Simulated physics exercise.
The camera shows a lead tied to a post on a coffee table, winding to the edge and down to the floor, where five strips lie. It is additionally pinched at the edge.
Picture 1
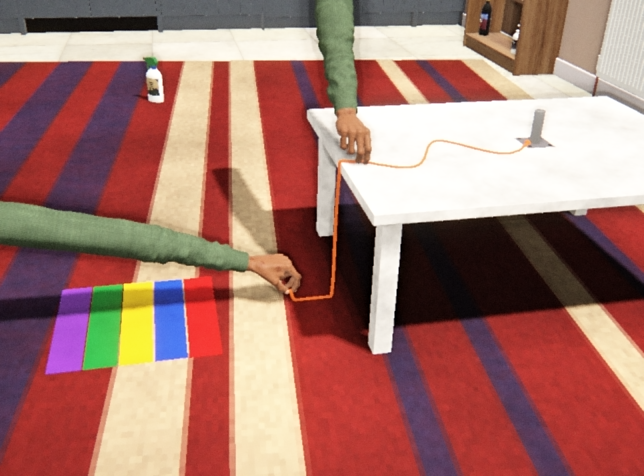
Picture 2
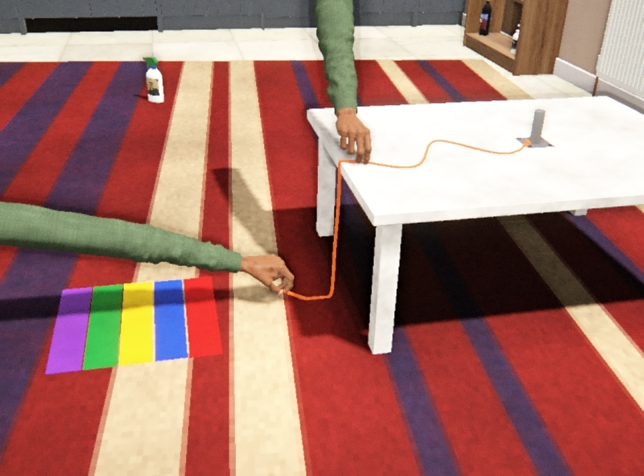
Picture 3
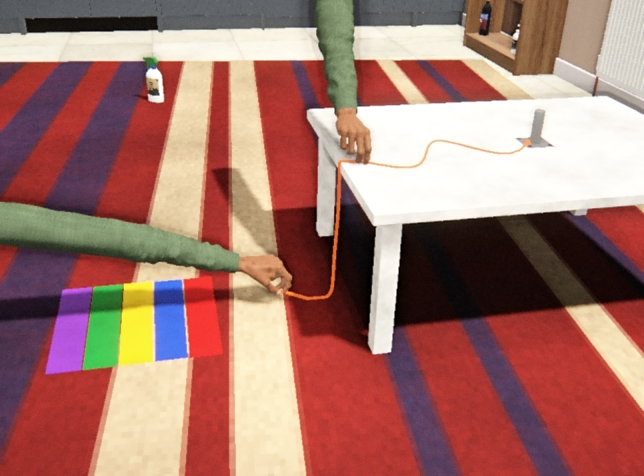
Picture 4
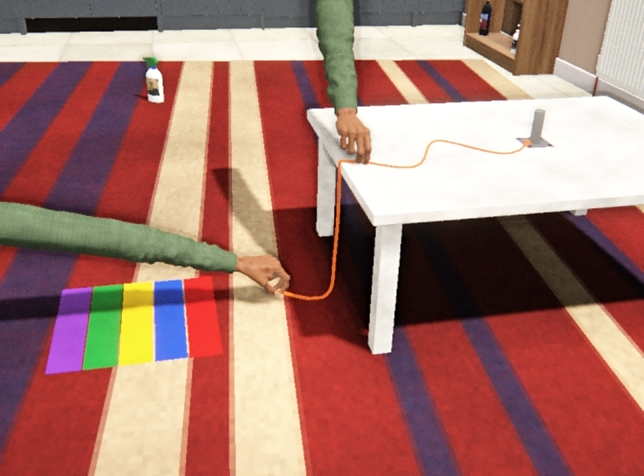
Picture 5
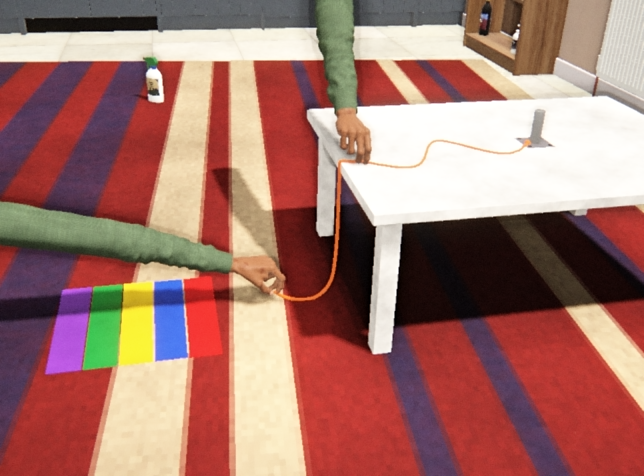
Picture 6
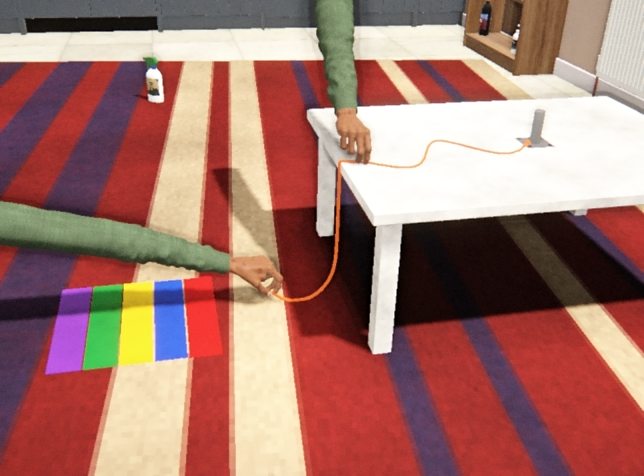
The video shows an orange cord running from a post across a white table, pinched at the edge by one hand, while another hand slowly draws its lower end slightly left across the striped carpet near five coloured strips.
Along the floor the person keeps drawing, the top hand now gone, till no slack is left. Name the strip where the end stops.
Green.
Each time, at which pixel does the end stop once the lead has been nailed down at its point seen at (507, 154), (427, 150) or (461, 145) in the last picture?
Estimated spots in sequence: (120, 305), (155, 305), (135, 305).
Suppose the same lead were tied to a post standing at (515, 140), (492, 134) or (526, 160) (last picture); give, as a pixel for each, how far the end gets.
The spots are near (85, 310), (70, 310) and (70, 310).
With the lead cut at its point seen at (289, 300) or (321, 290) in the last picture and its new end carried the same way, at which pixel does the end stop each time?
Roughly (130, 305), (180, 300).
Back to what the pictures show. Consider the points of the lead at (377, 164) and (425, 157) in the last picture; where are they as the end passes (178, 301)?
(332, 190) and (375, 157), approximately.
A little later, end near (178, 301); over blue.
Next, end near (133, 305); over yellow.
When it is tight, end near (106, 308); over green. The green one.
